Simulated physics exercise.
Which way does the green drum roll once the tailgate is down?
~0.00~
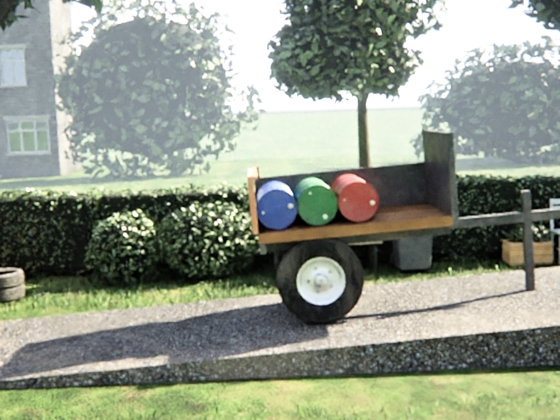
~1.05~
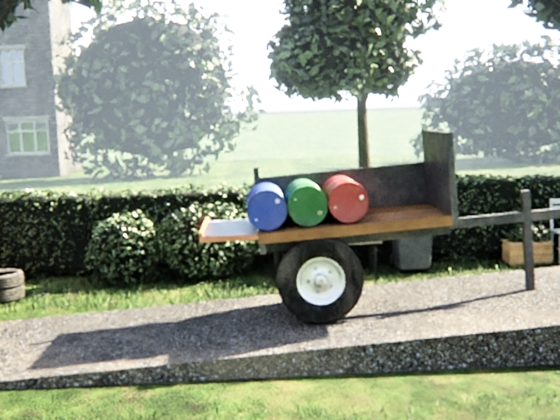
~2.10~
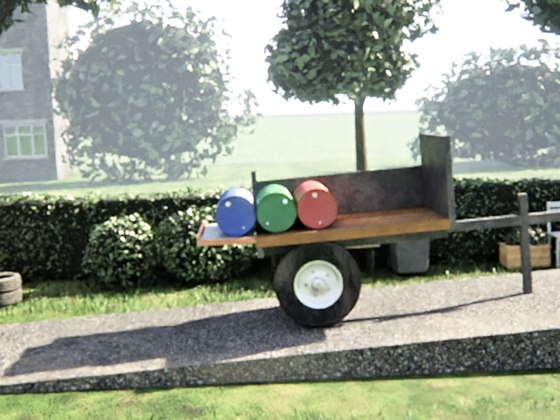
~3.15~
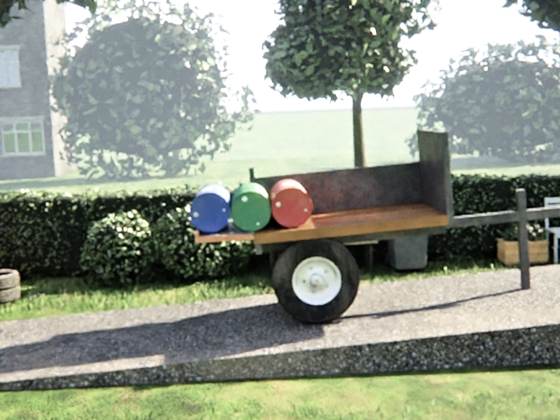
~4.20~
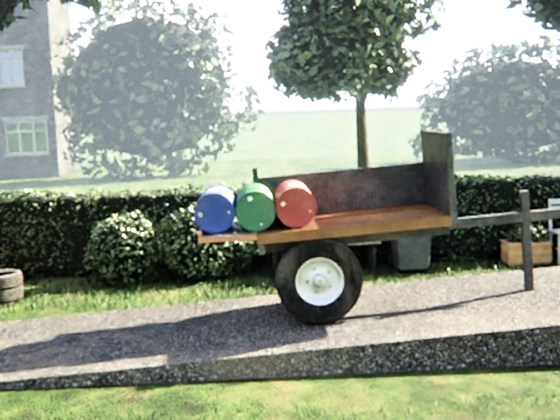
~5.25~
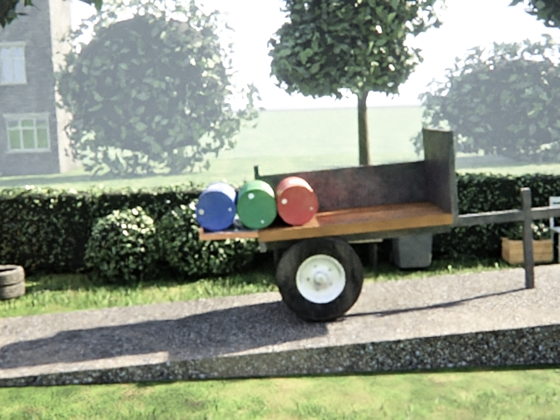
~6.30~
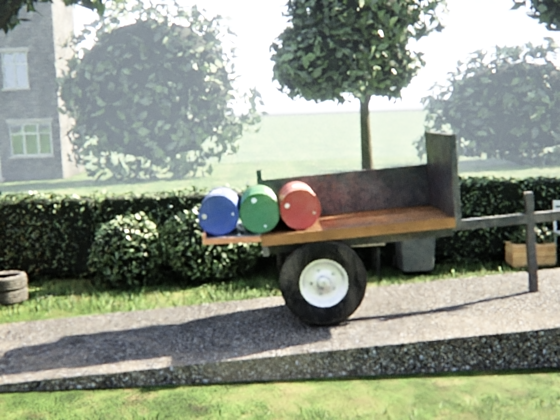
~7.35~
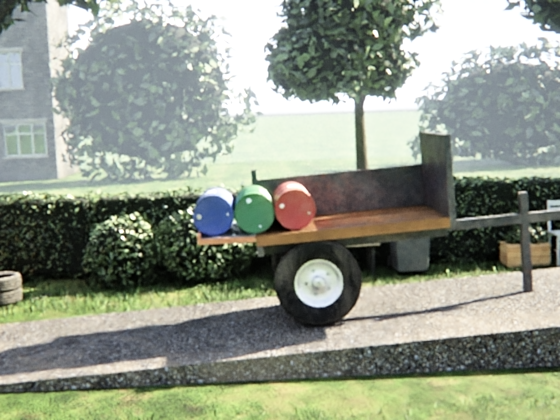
The green drum rolls to the left, following the blue one toward the lowered tailgate.
